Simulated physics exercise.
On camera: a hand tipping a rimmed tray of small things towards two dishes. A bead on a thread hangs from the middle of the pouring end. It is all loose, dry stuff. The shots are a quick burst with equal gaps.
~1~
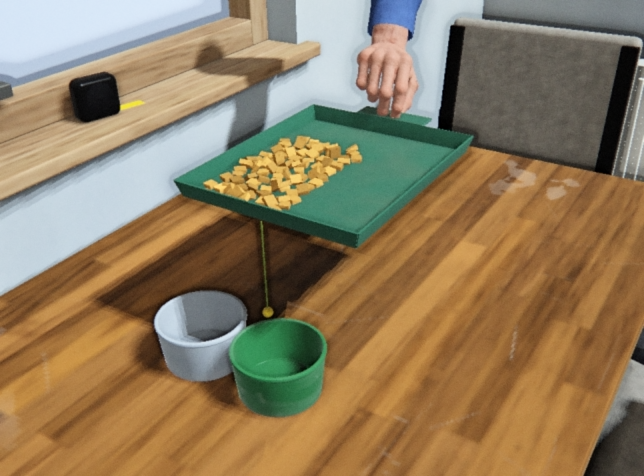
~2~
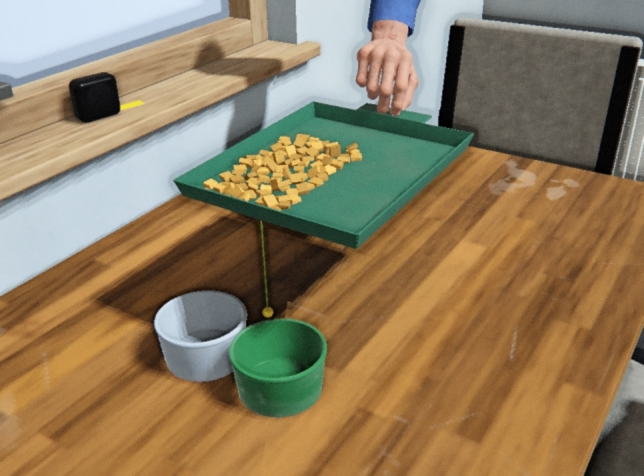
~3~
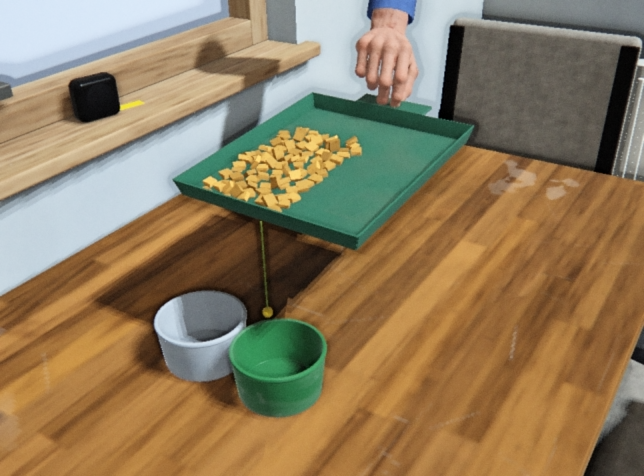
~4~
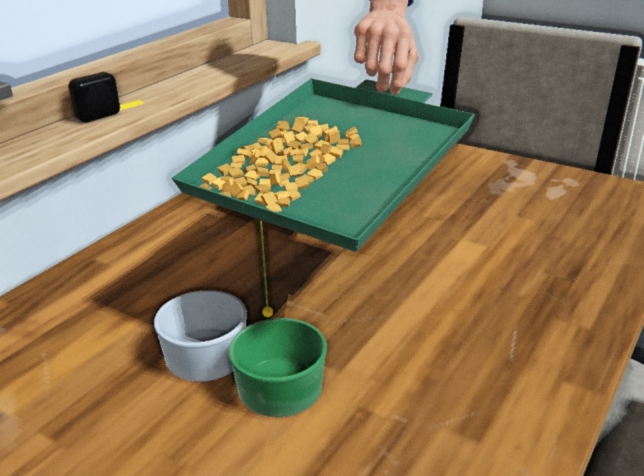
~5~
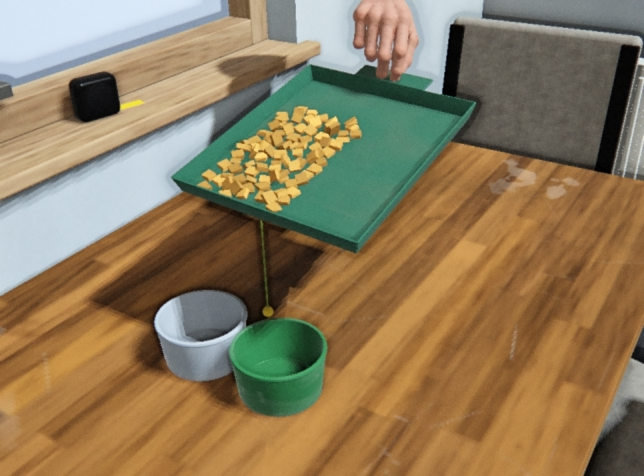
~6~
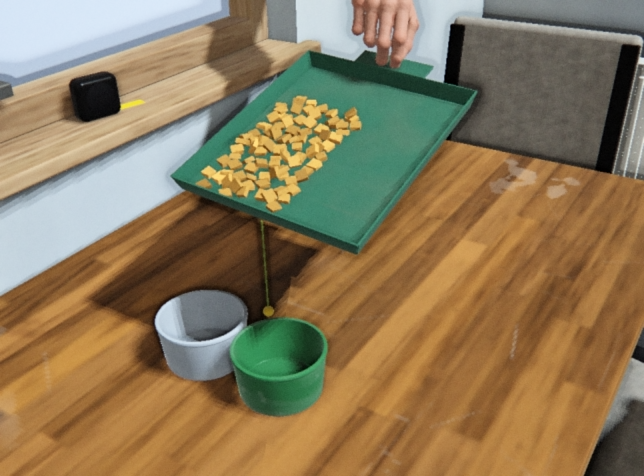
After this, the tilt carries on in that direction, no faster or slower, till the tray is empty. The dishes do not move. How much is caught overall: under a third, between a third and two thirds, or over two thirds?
Caught overall: Between a third and two thirds.
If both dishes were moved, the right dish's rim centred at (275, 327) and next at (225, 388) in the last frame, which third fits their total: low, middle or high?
The first try: Below one third. The second: Below one third.
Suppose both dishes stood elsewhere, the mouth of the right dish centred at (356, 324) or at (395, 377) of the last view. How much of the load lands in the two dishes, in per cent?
First some 0, then 60 per cent.
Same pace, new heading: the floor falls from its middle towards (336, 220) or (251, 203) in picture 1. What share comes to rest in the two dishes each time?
Roughly 30 per cent, and 80 per cent.
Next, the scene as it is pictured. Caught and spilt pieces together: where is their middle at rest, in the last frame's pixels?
Roughly at (284, 393).
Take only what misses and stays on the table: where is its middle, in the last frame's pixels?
Roughly at (323, 424).
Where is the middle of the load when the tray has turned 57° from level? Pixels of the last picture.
At about (273, 194).
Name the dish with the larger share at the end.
More ends in right.
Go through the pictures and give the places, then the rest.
In the first frame, corners of the pouring end near (181, 179) and (356, 230), level; middle of the load near (282, 172), cereal squares; left dish near (173, 356); right dish near (251, 391); bead on its thread near (268, 312).
In the second frame, corners of the pouring end near (181, 179) and (356, 230), level; middle of the load near (282, 171).
In the third frame, corners of the pouring end near (180, 178) and (356, 232), tipped barely, lowest at the right corner; middle of the load near (281, 167).
In the fourth frame, corners of the pouring end near (179, 177) and (355, 235), tipped a little, lowest at the right corner; middle of the load near (280, 161).
In the fifth frame, corners of the pouring end near (179, 175) and (355, 237), tipped a little, lowest at the right corner; middle of the load near (280, 156).
In the sixth frame, corners of the pouring end near (178, 174) and (356, 239), tipped clearly, lowest at the right corner; middle of the load near (279, 150); left dish near (174, 355); right dish near (252, 390).
Shortly afterwards, tray tipped steeply; the whole lot on the tray.
Next, tray tipped right over; the bulk on the tray; a little in the right dish; only a few in the left dish; a little outside both.
Some moments later, tray tipped past a quarter turn; near half in the right dish; only a few in the left dish; near half outside both.
In the end, tray tipped past a quarter turn; near half in the right dish; only a few in the left dish; near half outside both.
